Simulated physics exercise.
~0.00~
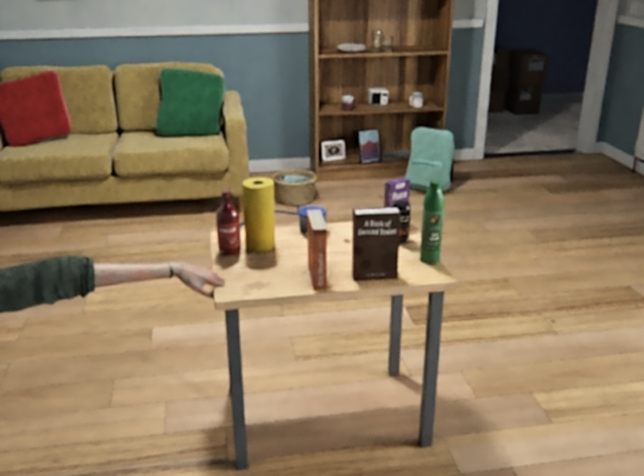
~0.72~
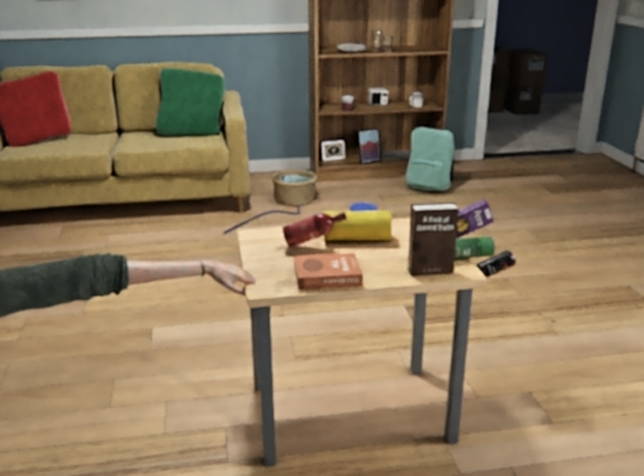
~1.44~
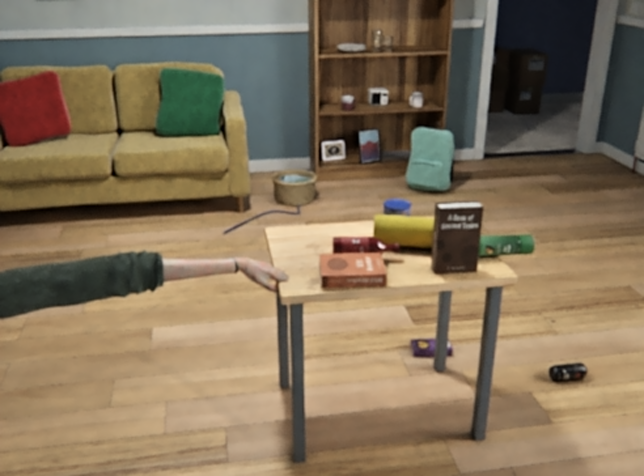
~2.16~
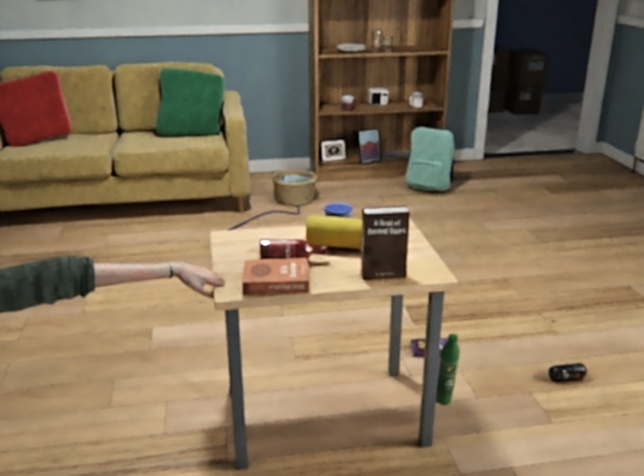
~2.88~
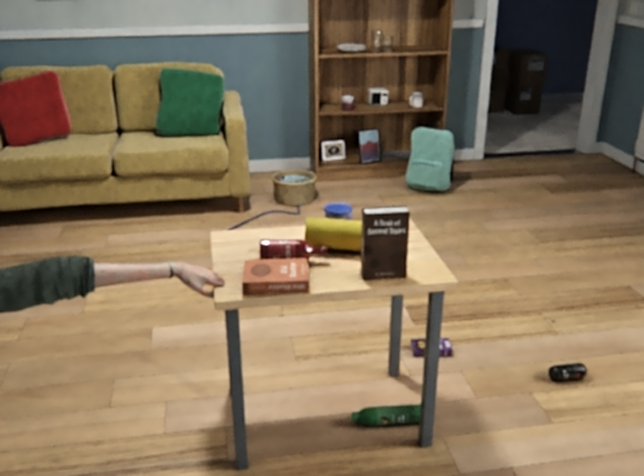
In this clip, a hand drags a small table of objects right and back left, toppling the red bottle, yellow roll and orange book, which stay on top beside the standing brown book, while the black can, purple packet and green bottle end on the floor.
